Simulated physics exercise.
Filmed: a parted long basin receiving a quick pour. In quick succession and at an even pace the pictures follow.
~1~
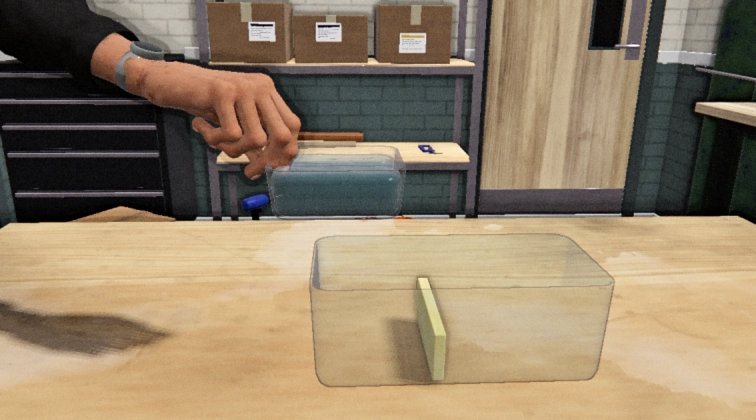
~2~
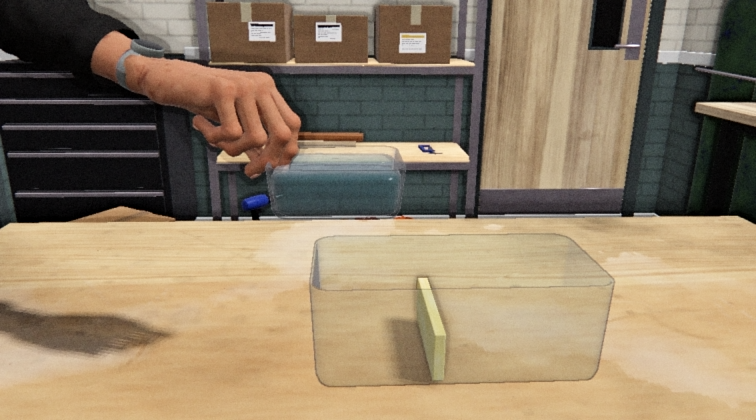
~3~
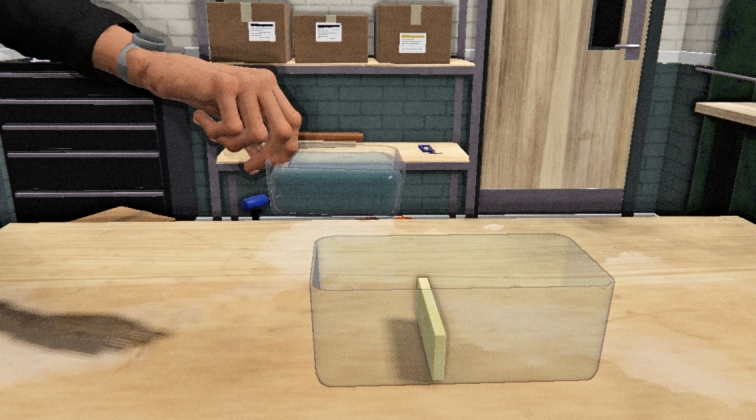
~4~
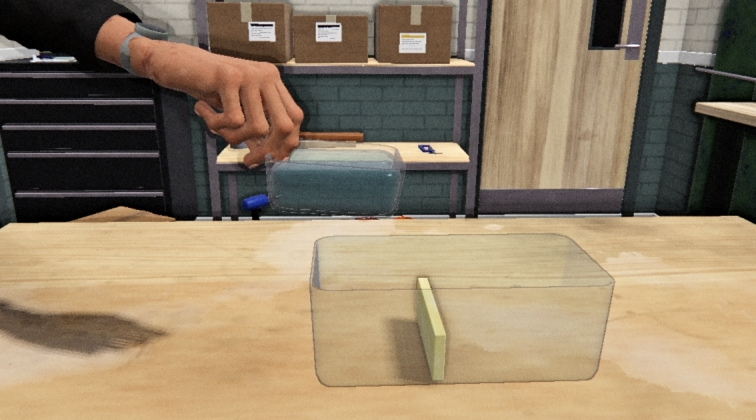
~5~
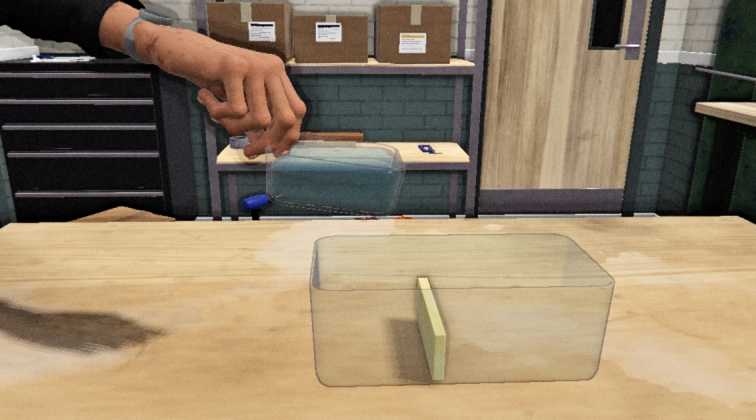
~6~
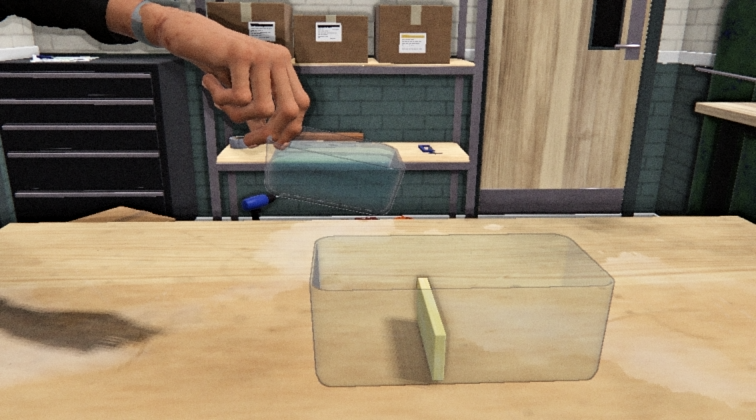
Hand slowly tilting a clear container of bluish liquid rightward above a workbench, behind a transparent basin with a pale divider.
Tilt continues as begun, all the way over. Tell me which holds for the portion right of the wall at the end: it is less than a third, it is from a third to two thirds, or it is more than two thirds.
Upwards of two thirds.
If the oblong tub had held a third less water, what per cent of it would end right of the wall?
About 95 in a hundred.
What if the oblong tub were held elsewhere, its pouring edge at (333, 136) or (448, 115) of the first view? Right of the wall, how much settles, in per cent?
35 %, 95 %.
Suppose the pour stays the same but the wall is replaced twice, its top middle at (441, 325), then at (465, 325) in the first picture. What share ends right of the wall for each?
85 per cent, then 65 per cent, roughly.
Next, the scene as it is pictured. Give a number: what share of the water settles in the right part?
Roughly 95 percent of it.
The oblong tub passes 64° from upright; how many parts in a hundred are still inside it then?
Around 30 in a hundred.
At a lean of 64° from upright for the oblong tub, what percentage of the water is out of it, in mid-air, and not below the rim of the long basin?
Some 40 per cent.
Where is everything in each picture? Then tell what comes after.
In the first frame, tilt 0°; pouring edge (400, 159); surface from (275, 165) to (397, 164); the long basin's rim runs from (313, 263) to (590, 259); the wall's top is at (430, 305).
In the second frame, tilt 1°; pouring edge (400, 159); surface from (275, 164) to (397, 164).
In the third frame, tilt 2°; pouring edge (400, 159); surface from (275, 163) to (398, 162).
In the fourth frame, tilt 5°; pouring edge (400, 159); surface from (275, 160) to (397, 160).
In the fifth frame, tilt 8°; pouring edge (400, 160); surface from (274, 156) to (398, 157).
In the sixth frame, tilt 12°; pouring edge (400, 160); surface from (274, 151) to (398, 153).
A moment on, the oblong tub is tipped part way and 29 per cent is still to pour, 2 is left of the wall and 27 right of it.
Next, the oblong tub is tipped on its side and 4 per cent is still to pour, 4 is left of the wall and 84 right of it.
Then the oblong tub is tipped right over and 0 per cent is still to pour, 5 is left of the wall and 93 right of it.
Later the oblong tub is tipped right over and 0 per cent is still to pour, 5 is left of the wall and 93 right of it.
Finally, 5 per cent lies left of the wall, 93 right of it and 1 outside.
